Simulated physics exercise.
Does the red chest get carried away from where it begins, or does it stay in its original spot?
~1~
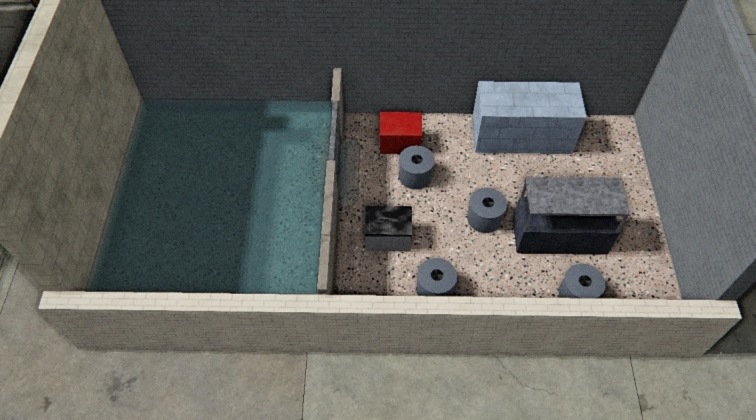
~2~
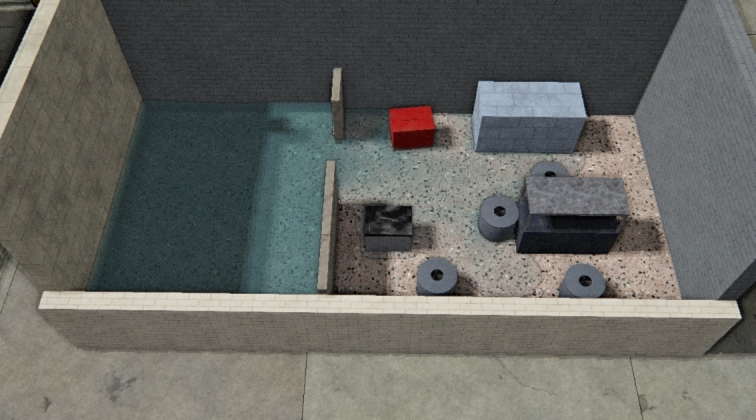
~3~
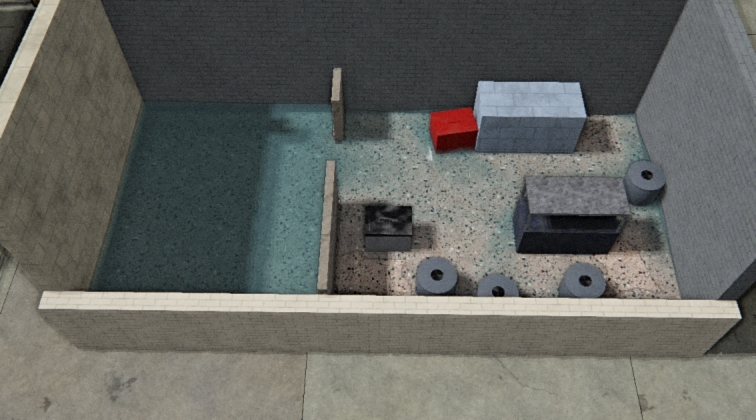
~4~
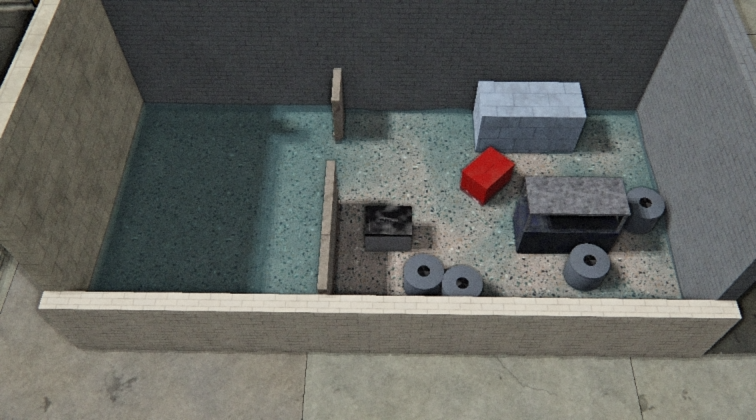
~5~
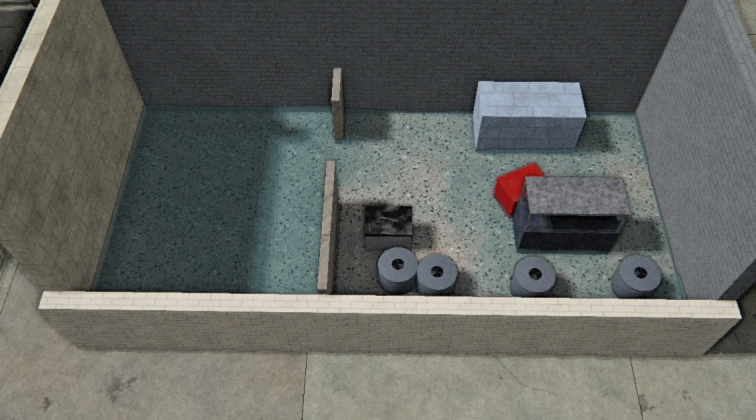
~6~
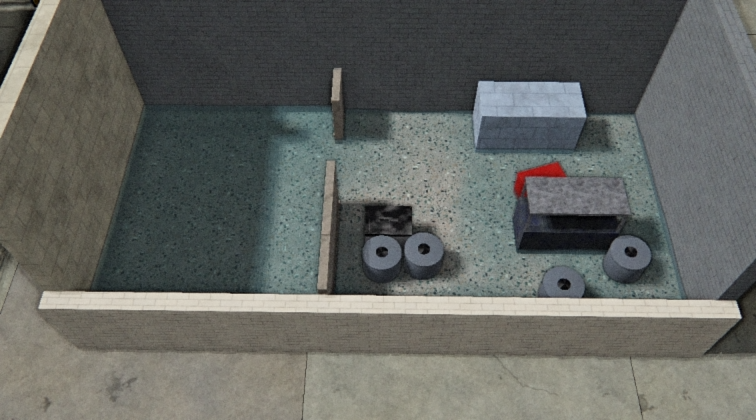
It gets carried off. The water moves it to the right and toward the front, and it ends up behind the dark block, partly hidden.
Walled room flooding through a gap in its inner partition, water sweeping grey tubs about and carrying a red chest behind a dark block.
